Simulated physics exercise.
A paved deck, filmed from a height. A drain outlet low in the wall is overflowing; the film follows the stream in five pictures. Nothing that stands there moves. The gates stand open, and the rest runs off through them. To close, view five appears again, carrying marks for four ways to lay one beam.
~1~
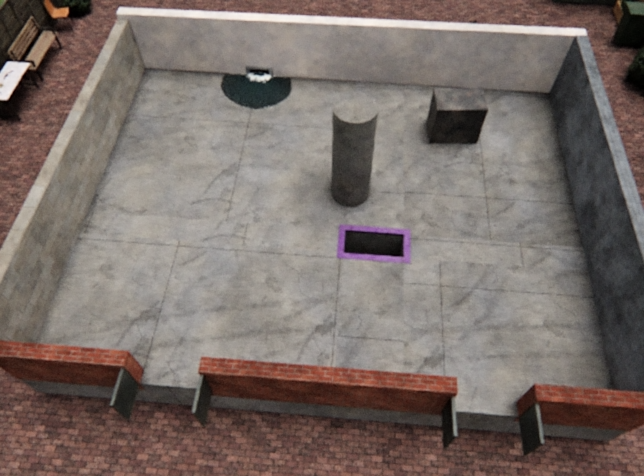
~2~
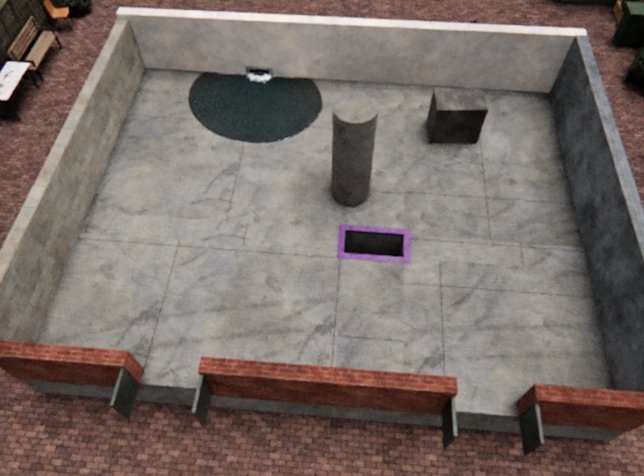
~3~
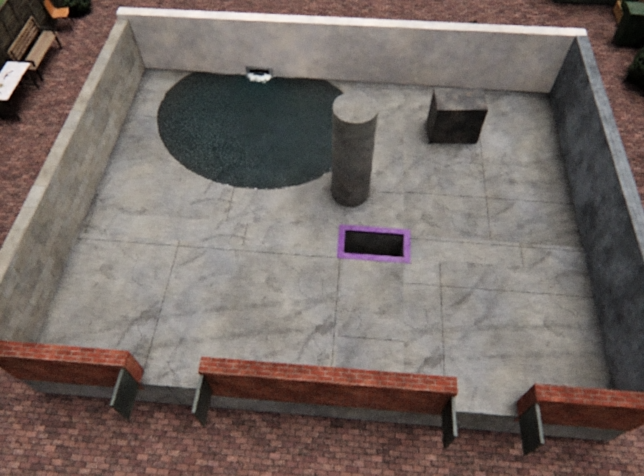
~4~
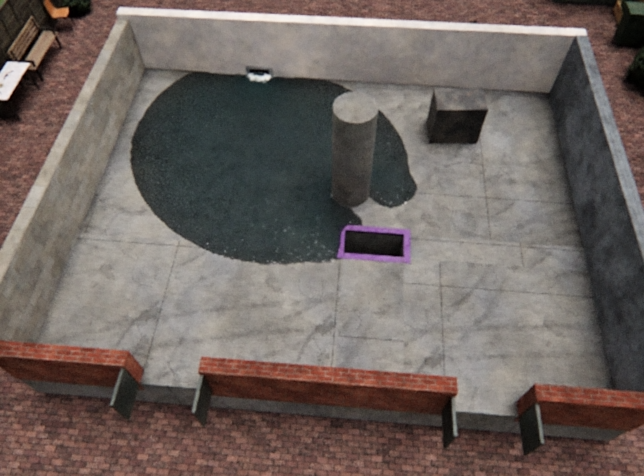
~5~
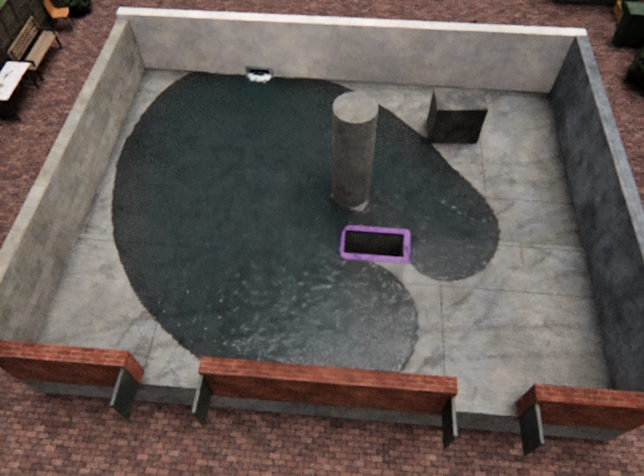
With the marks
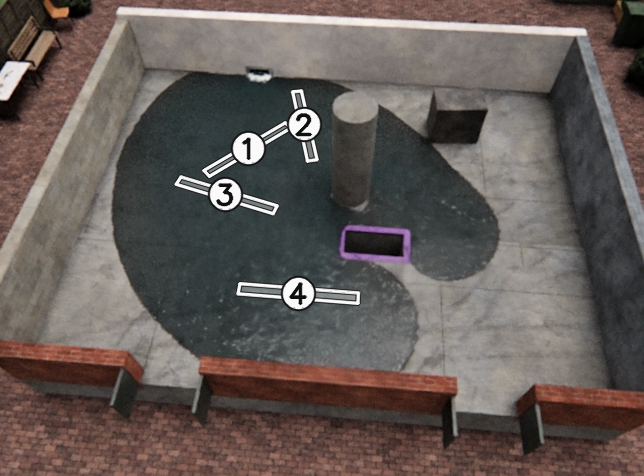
Dark water spreads from an outfall at the back wall across a walled, paved deck, widening into a rounded pool. It reaches the round pillar and wraps past it toward the right, nearing the purple-edged pit. Finally it surrounds much of the pit, runs into it, and extends to the front brick wall.
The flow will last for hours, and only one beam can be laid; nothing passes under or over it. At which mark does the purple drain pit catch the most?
Use position 3.
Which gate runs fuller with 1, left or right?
The right one.
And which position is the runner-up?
That would be 4.
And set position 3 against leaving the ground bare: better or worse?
Position 3 is better.
On the marked copy, 1 from (206, 173) to (288, 125); 2 from (297, 91) to (312, 160); 3 from (178, 180) to (275, 209); 4 from (239, 288) to (358, 298).
Choosing 1, about 7 % of the stream runs into the purple drain pit, about 88 % out by the gates.
Choosing 2, about 12 % of the stream runs into the purple drain pit, about 83 % out by the gates.
Choosing 3, about 30 % of the stream runs into the purple drain pit, about 66 % out by the gates.
Choosing 4, about 18 % of the stream runs into the purple drain pit, about 78 % out by the gates.
